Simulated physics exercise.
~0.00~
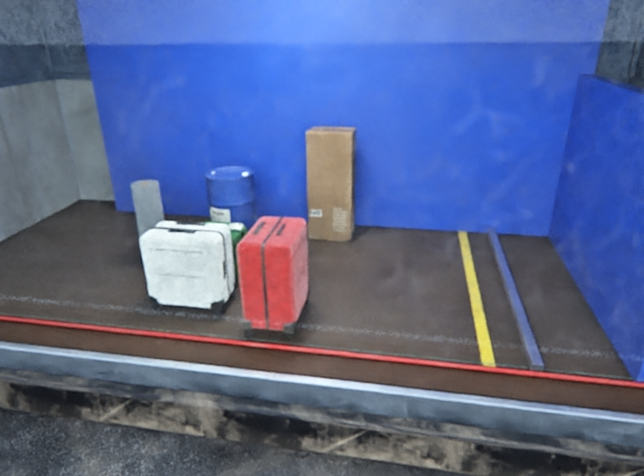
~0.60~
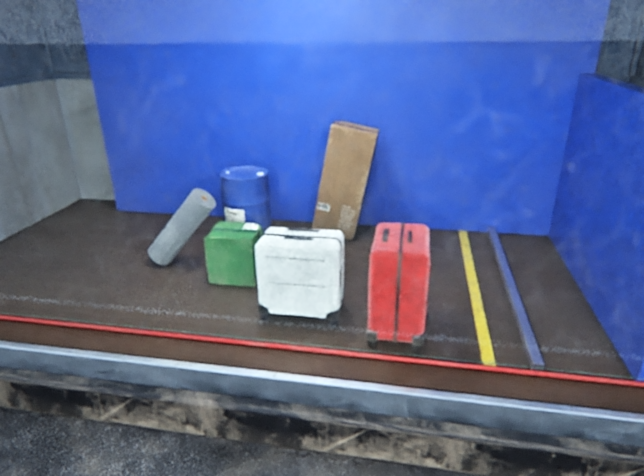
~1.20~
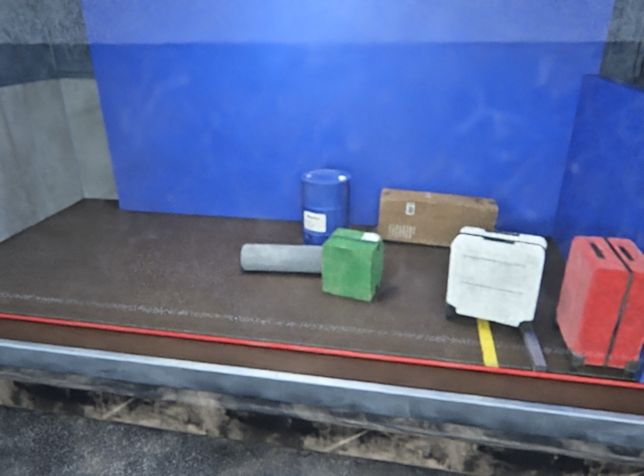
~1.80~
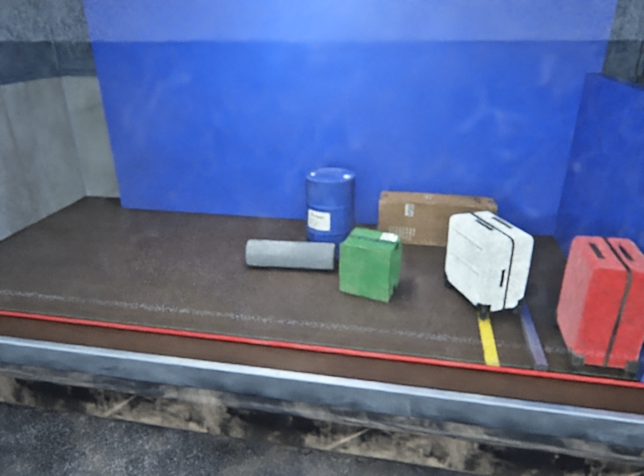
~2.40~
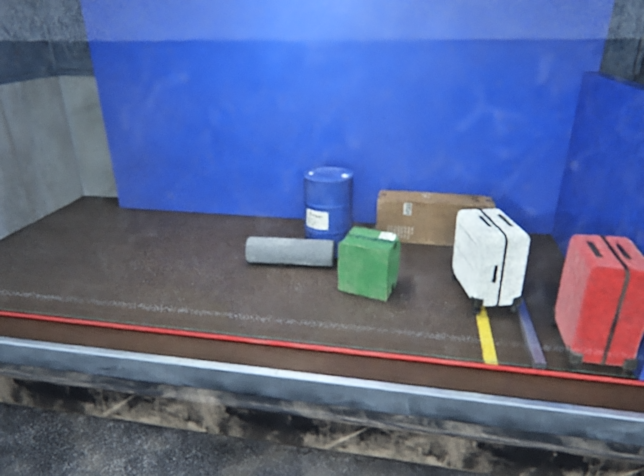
A red wheeled case and a white one stand near the front edge of a dark-floored bay with blue walls, seen from the open side by a slightly swaying camera. Behind them are a green pack, a blue drum, an upright grey roll and a tall brown box, with yellow and blue lines to the right. Everything shifts right as the roll and box tip over. The roll and box end up on their sides, while the white case turns. Finally, the red case rests beyond the yellow line, with the drum, pack and box short of it.
